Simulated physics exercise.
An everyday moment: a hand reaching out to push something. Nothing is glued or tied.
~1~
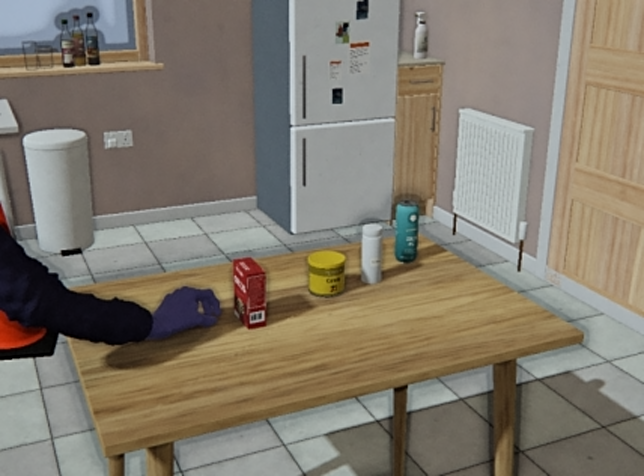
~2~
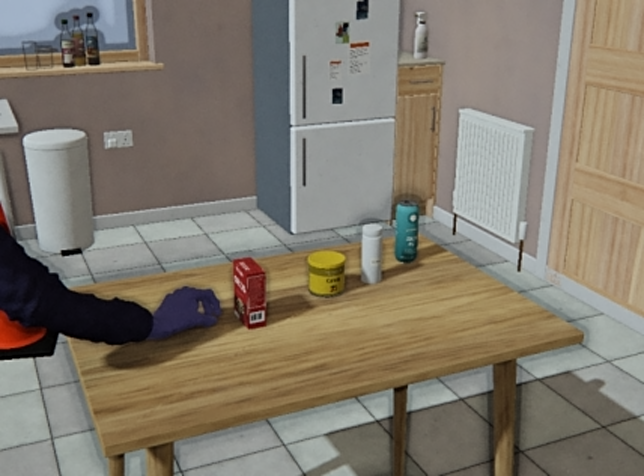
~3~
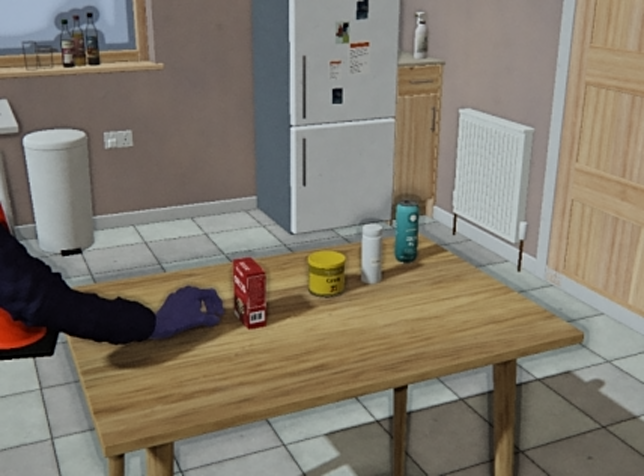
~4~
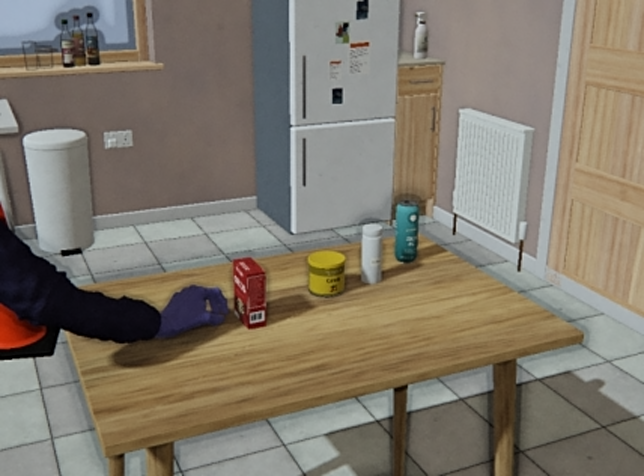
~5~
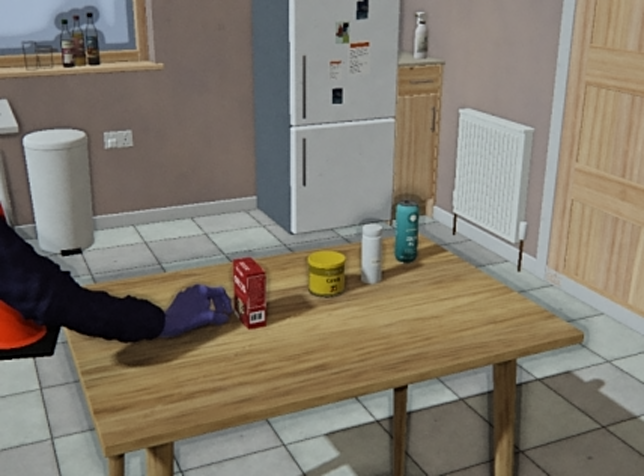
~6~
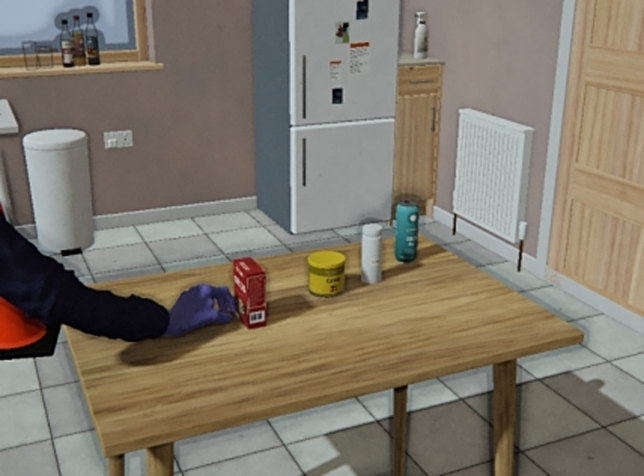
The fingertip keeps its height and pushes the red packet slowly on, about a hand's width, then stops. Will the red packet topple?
The red packet keeps standing.
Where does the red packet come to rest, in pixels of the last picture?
Around (304, 283).
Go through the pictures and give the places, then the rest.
Red packet (249, 293), in the first frame.
Red packet (249, 293), in the second frame.
Red packet (249, 293), in the third frame.
Red packet (249, 293), in the fourth frame.
Red packet (249, 293), in the fifth frame.
Red packet (249, 293), in the sixth frame.
Then, 0.50 s on from there, red packet shifted a little near (267, 290).
Then, 1.00 s on from there, red packet shifted about its own width near (290, 286).
Then, 2.00 s on from there, red packet shifted about its own width near (304, 283).
In the end, moved from the start, red packet. At the end, from the last picture's camera, red packet near (304, 283).
